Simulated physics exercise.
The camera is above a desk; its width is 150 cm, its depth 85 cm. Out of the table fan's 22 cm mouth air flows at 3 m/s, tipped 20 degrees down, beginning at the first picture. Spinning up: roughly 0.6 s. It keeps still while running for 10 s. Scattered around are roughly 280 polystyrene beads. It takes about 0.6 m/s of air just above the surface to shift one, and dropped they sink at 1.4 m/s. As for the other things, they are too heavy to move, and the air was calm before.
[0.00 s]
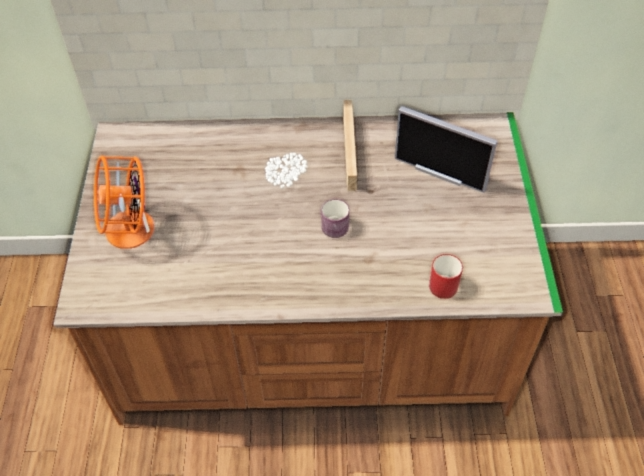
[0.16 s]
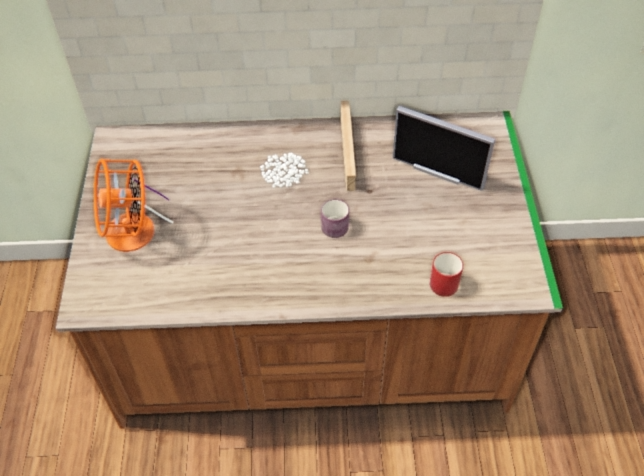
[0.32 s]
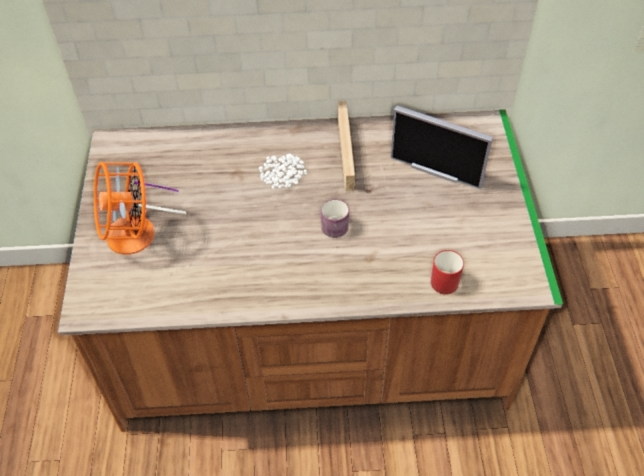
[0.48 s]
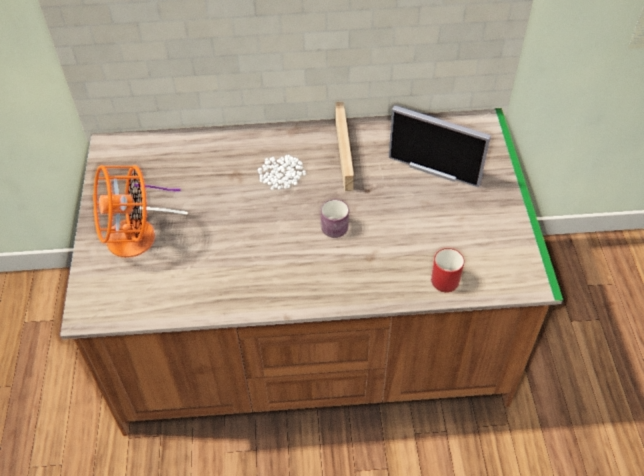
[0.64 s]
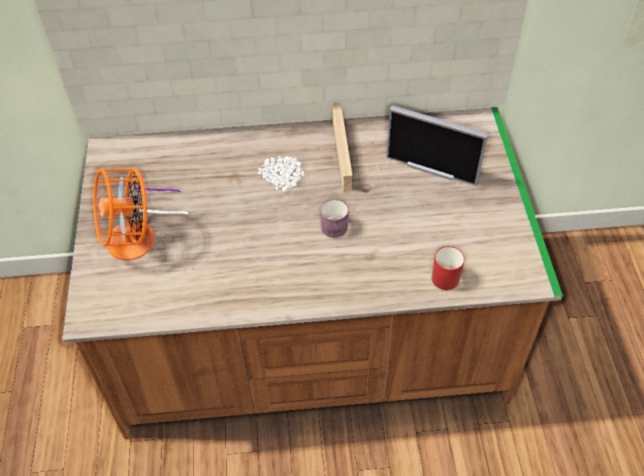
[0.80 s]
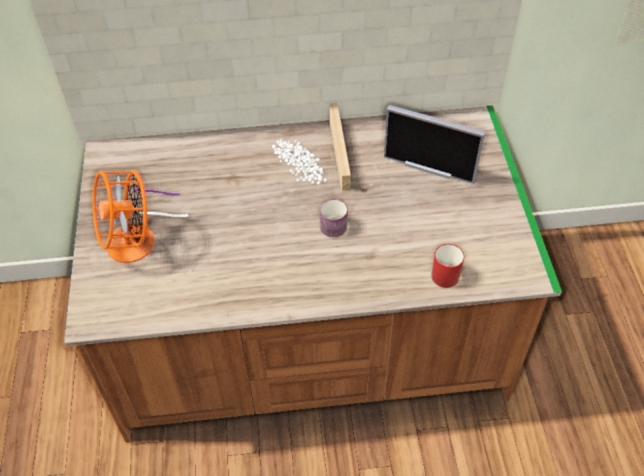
An orange table fan stands at the left of a pale wood-grain desk with brown cabinets, seen from high above against a grey brick wall. Purple and whitish streamers swing out rightward from the fan, while white beads lie beyond a purple mug, near an upright board, a dark screen and a red mug. As the view slowly rotates, the beads shift right and spread toward the board.
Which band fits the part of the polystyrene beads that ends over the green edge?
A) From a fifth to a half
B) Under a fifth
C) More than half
Answer: B.
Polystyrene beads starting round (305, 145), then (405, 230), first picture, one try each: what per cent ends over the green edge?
Taking the two spots in order, you'd get 0 percent and then 90 percent.
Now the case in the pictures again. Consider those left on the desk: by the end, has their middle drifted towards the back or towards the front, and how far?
So it moved toward the rear end, something like 25 centimetres.
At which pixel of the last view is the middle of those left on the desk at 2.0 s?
Their middle would be near (294, 121) in the last picture.
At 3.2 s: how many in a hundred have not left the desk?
Roughly 100 %.
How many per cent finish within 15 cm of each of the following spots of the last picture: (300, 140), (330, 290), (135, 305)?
First spot near 90 %, second near 0 %, third near 0 %.
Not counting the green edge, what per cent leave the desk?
0 %.
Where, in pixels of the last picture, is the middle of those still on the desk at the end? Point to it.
Look somewhere near (287, 119).
After 2.0 s, 100 % are on the move or not yet settled, 0 % are over the green edge; the middle of those still in play is near (294, 121).
After 3.2 s, 100 % are on the move or not yet settled, 0 % are over the green edge; the middle of those still in play is near (292, 120).
After 5.5 s, 98 % are on the move or not yet settled, 0 % are over the green edge; the middle of those still in play is near (289, 121).
After 10.0 s, at the end, 0 % are over the green edge; the middle of those still in play is near (287, 119).
